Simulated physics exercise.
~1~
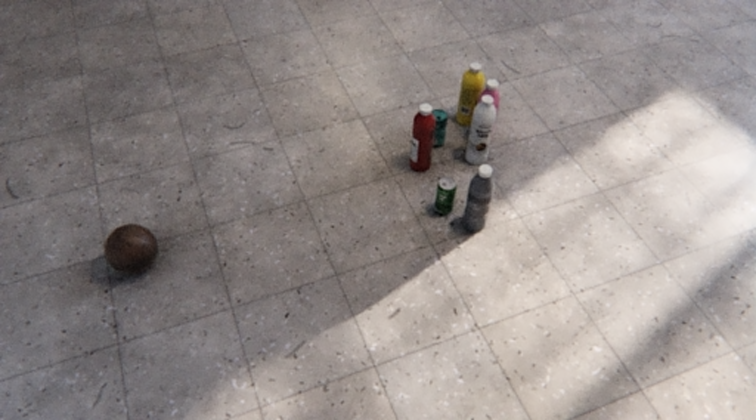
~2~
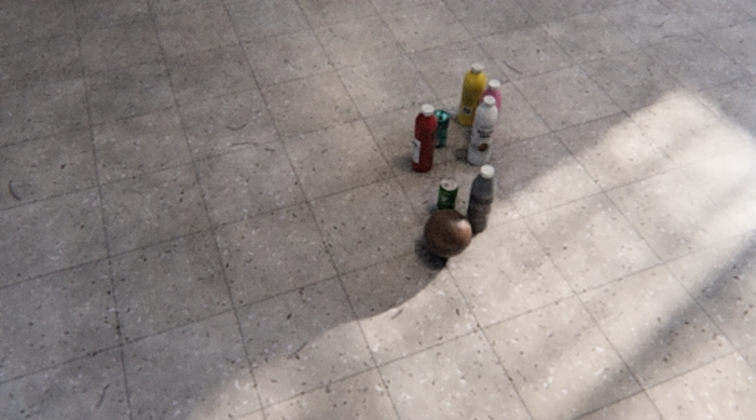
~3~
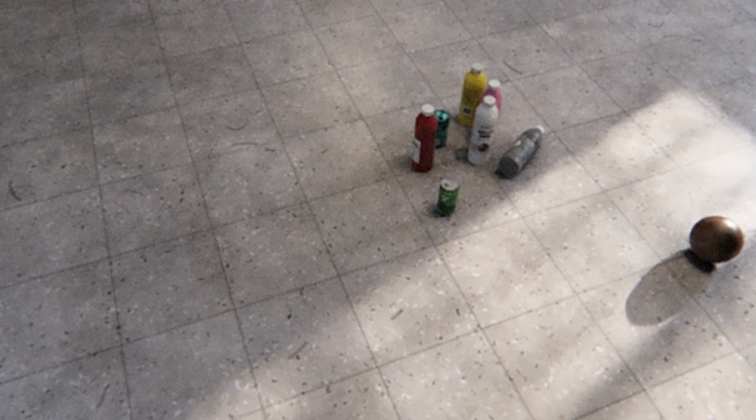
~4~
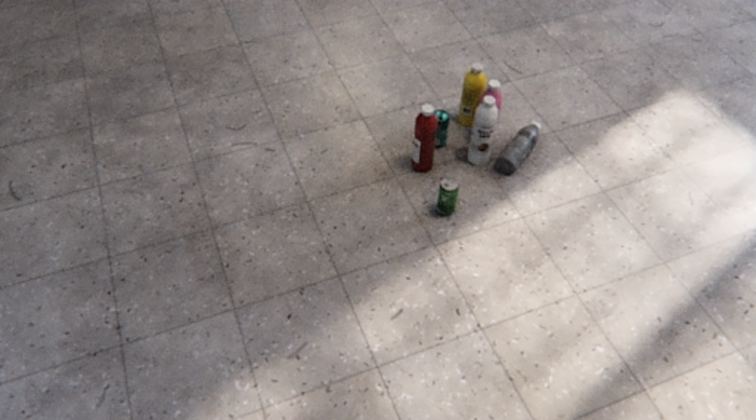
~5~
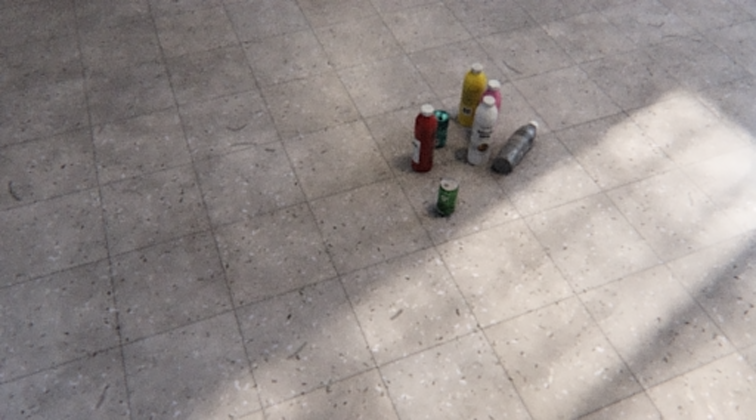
On a sunlit tiled floor, a brown ball rolling right past bottles and cans, the grey bottle toppling and the rest standing.
